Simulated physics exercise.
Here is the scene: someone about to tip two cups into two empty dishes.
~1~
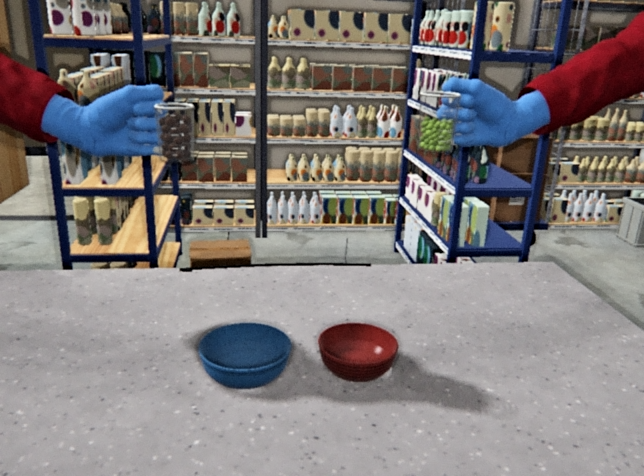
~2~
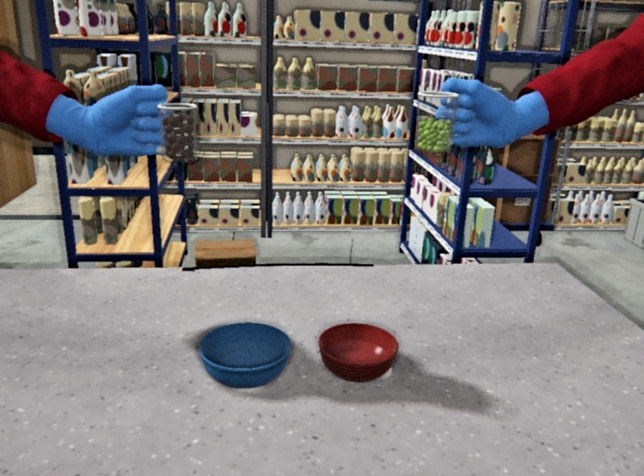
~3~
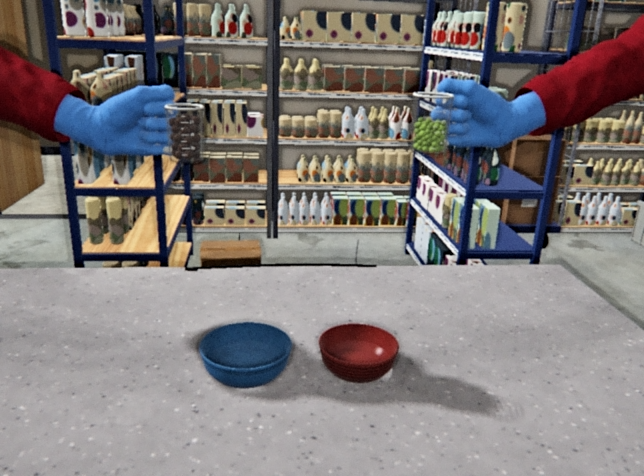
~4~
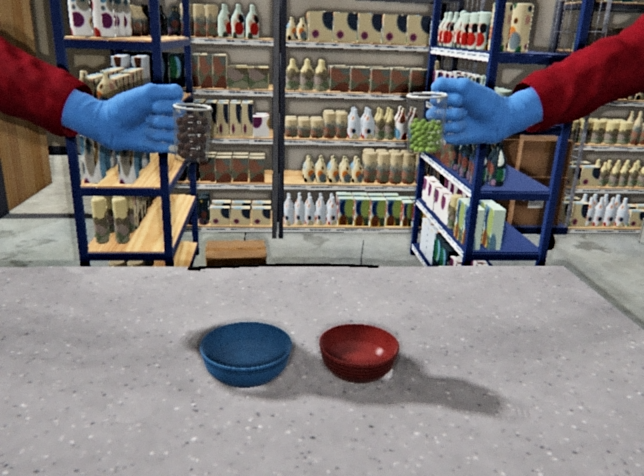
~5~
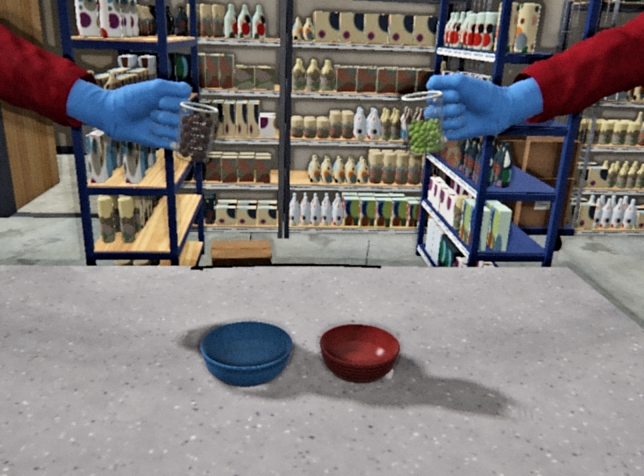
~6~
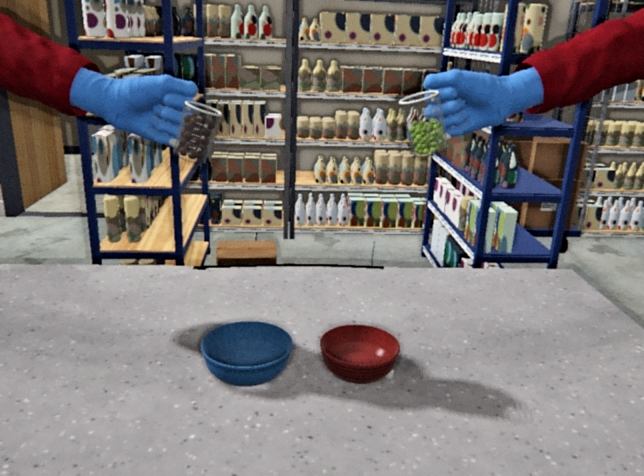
Two blue-gloved hands in red sleeves, one at each side, hold clear cups above a speckled grey table, seen from across it in a room lined with stocked shelves. The left cup contains dark pieces and the right one green pieces, while an empty blue bowl sits left of an empty red bowl. The hands edge slightly inward with the cups upright, then gradually tilt them a little toward each other, as the background shelves shift slightly rightward.
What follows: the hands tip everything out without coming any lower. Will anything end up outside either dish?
My prediction: On the left the dish: Most likely some of it gets out; right: Most likely some of it gets out.
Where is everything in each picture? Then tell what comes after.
The first frame shows left dish at (246, 373), empty; left cup at (176, 133), holding chocolate balls, high above its dish; right dish at (366, 366), empty; right cup at (437, 123), holding dried peas, high above its dish.
The second frame shows left cup at (179, 133), upright; right cup at (435, 123), upright.
The third frame shows left cup at (186, 133), upright; right cup at (431, 123), upright.
The fourth frame shows left cup at (192, 133), tipped 4°; right cup at (426, 124), tipped 4°.
The fifth frame shows left cup at (196, 133), tipped 11°; right cup at (424, 124), tipped 11°.
The sixth frame shows left dish at (245, 370); left cup at (196, 133), tipped 18°; right dish at (365, 368); right cup at (425, 125), tipped 18°.
Then, 0.58 s past the last view, left, all still in the cup; right, all still in the cup.
Then, 1.09 s past the last view, left, most still in the cup, a stray few in the dish, about a quarter in the air; right, nearly all still in the cup, a small part in the air.
Then, 1.52 s past the last view, left, about half in the dish, a small part outside the dish, about half in the air; right, about two thirds in the dish, a stray few outside the dish, about a third in the air.
Finally, left, about half in the dish, about half outside the dish; right, most in the dish, a small part outside the dish.
